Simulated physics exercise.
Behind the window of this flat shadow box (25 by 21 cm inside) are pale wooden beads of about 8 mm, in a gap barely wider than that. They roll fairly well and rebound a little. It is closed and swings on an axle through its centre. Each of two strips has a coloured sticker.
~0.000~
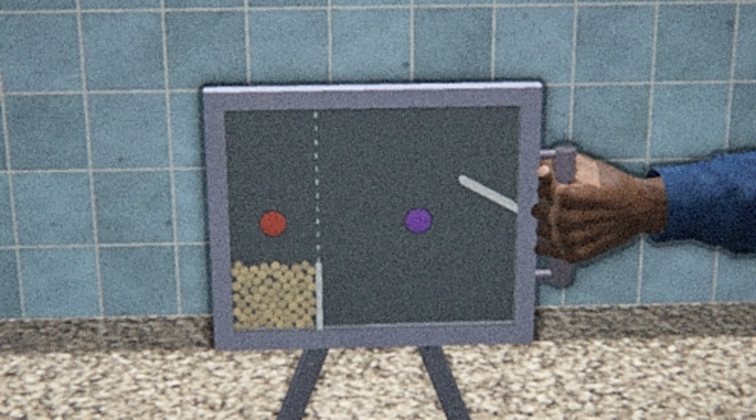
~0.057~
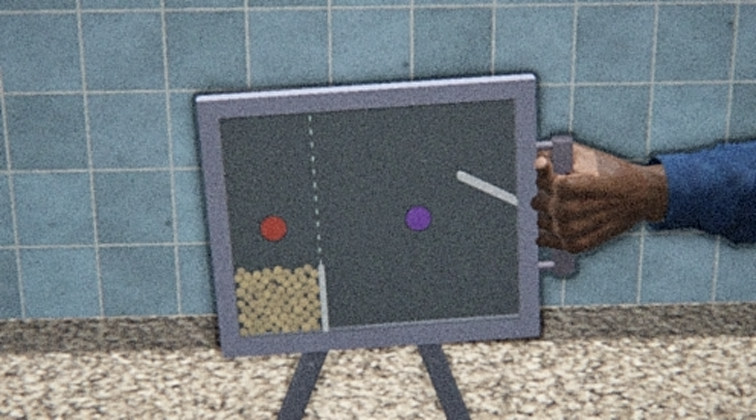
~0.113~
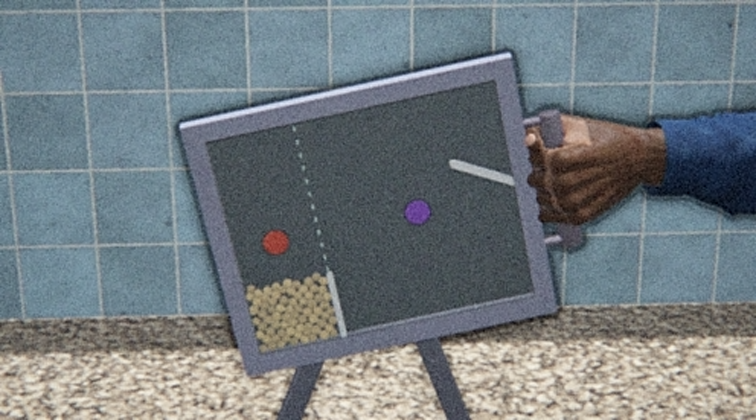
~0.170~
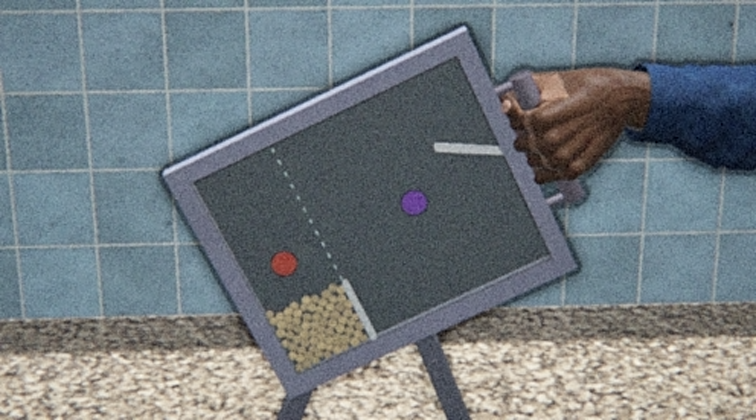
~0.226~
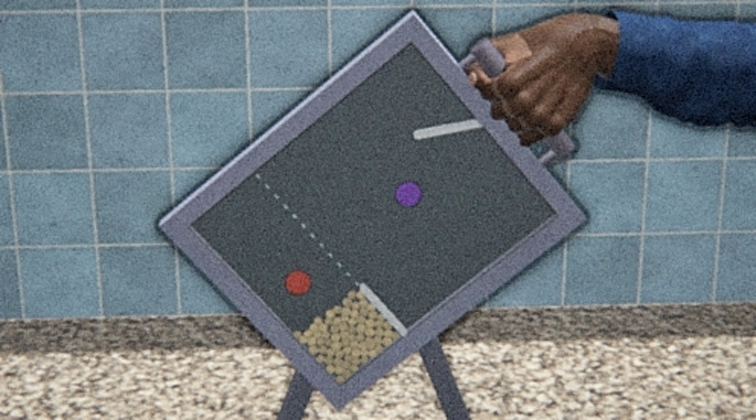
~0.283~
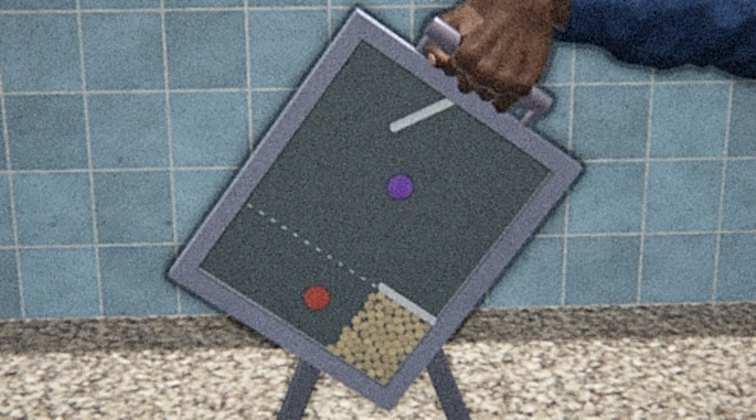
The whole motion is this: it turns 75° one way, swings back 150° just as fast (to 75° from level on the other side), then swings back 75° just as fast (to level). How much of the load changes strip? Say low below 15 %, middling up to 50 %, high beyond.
Answer: Middling.
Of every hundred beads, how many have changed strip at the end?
Roughly 35 per cent.
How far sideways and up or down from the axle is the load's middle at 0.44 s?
About 4 cm right and 11 cm below.
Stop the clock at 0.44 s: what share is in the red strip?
About 100 per cent.
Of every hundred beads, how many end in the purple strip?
Roughly 35 per cent.
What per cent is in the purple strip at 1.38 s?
Roughly 35 per cent.
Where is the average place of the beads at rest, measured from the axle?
About 2 cm left and 8 cm below.
After 0.44 s, it stands 75° anticlockwise; the beads' middle is 4 cm right of and 11 cm below the centre; red 100 %; 0 % have changed strip.
After 1.38 s, it stands 39° clockwise; the beads' middle is 7 cm left of and 5 cm below the centre; red 65 %, purple 35 %; 35 % have changed strip.
After 1.60 s, it stands level; the beads' middle is 2 cm left of and 8 cm below the centre; red 65 %, purple 35 %; 35 % have changed strip.
At rest by 2.2 s, it stands level; red 65 %, purple 35 %; 35 % have changed strip.
